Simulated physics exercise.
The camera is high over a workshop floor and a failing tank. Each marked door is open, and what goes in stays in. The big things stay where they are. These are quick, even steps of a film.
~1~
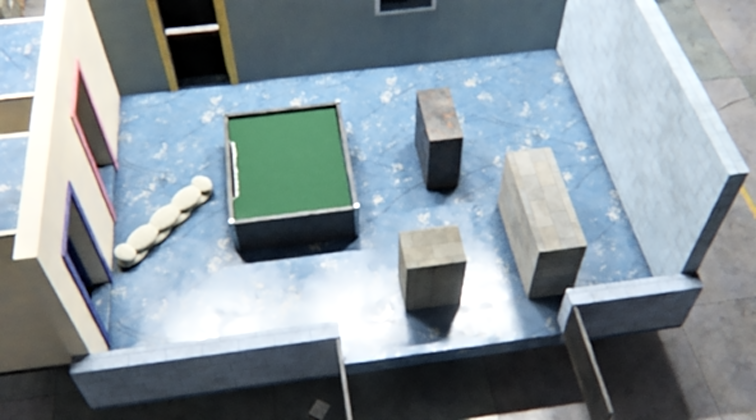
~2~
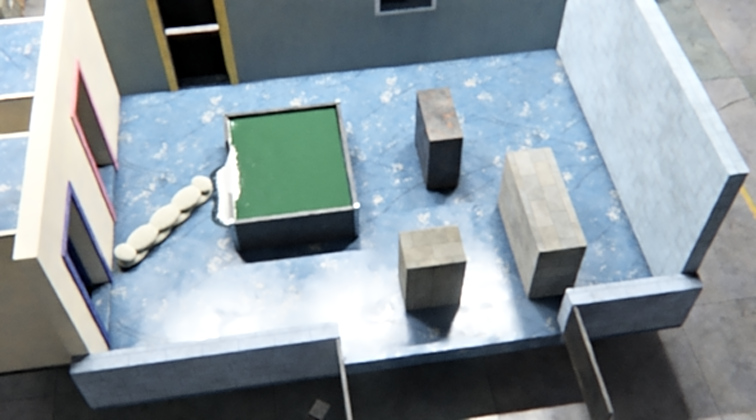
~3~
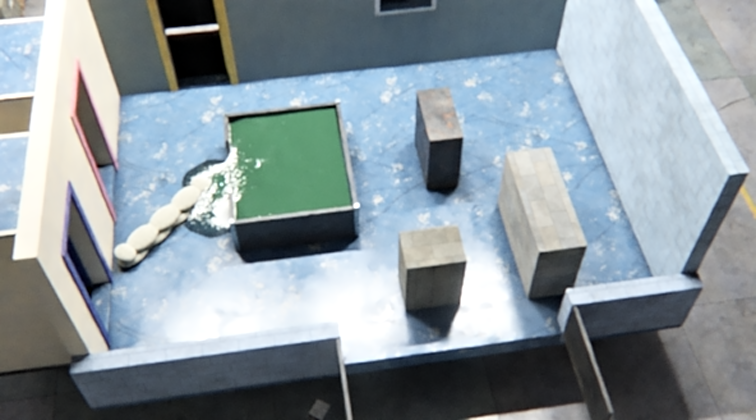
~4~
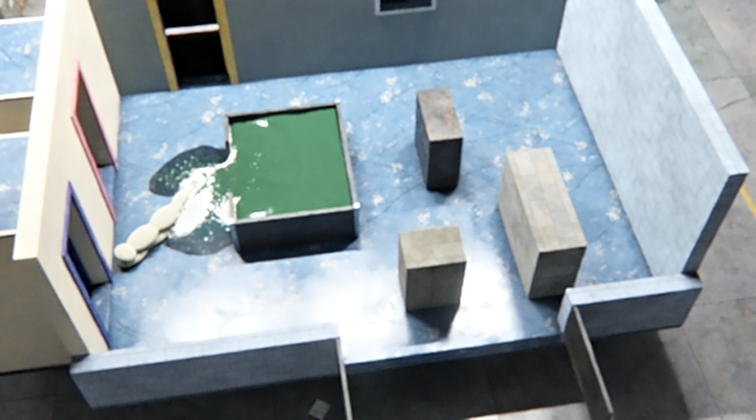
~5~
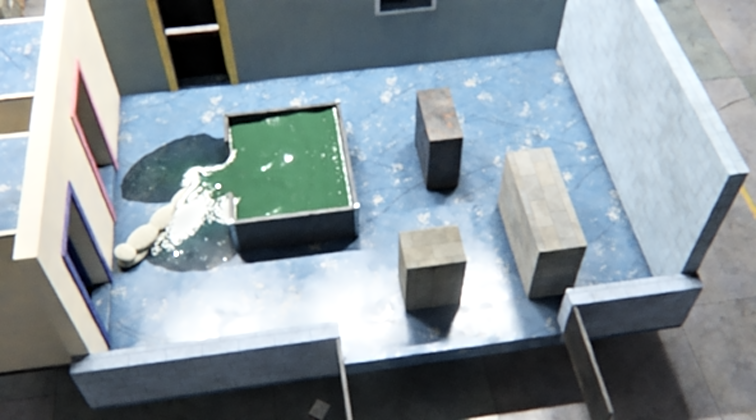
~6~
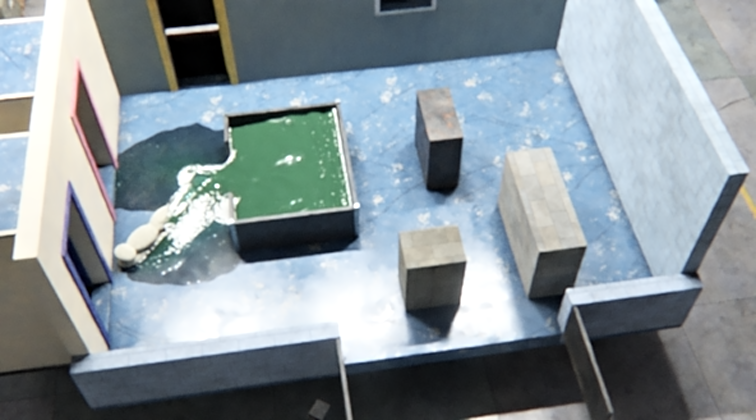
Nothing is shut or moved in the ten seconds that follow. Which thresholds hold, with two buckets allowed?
In the end: The yellow door lets in a lot; the blue door lets in a lot; the pink door admits no more than that.
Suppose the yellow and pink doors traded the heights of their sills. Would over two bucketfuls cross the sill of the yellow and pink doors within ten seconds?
Yellow door is under; pink door is over.
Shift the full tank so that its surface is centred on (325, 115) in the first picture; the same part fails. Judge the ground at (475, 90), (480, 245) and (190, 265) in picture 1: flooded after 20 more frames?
One after the other: No water, clear, under water.
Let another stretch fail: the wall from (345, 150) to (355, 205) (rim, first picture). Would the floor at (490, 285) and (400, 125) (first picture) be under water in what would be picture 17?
In turn: Flooded, awash.
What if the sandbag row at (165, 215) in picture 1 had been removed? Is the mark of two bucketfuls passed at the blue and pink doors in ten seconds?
The blue one goes over; the pink one goes over.
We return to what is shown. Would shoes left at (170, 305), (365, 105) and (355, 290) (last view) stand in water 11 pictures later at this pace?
In that order: Wet, no water, free of water.
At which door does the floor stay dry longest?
It is the door marked yellow.
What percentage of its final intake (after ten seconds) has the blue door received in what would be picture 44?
Near 75 in a hundred.
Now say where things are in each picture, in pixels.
In the first frame, still water in the tank at (288, 163).
In the second frame, water pours out at (234, 185) and has run to (221, 170).
In the third frame, the front is at (191, 225), out from the gap at (235, 187).
In the fourth frame, water pours out at (235, 187) and has run to (159, 177).
In the fifth frame, the front is at (128, 181), out from the gap at (235, 187).
In the sixth frame, the front is at (117, 162), out from the gap at (235, 186).
A moment on, water covers 25 % of the floor; the yellow door not reached, the blue door under two buckets in, the pink door wet at the sill, nothing in.
Next, water covers 25 % of the floor; the yellow door under two buckets in, the blue door over two buckets in, the pink door under two buckets in.
Then, water covers 40 % of the floor; the yellow door over two buckets in, the blue door far over two buckets in, the pink door under two buckets in.
Later, water covers 70 % of the floor; the yellow door over two buckets in, the blue door far over two buckets in, the pink door under two buckets in.
In the end, water covers 90 % of the floor; the yellow door far over two buckets in, the blue door far over two buckets in, the pink door under two buckets in.
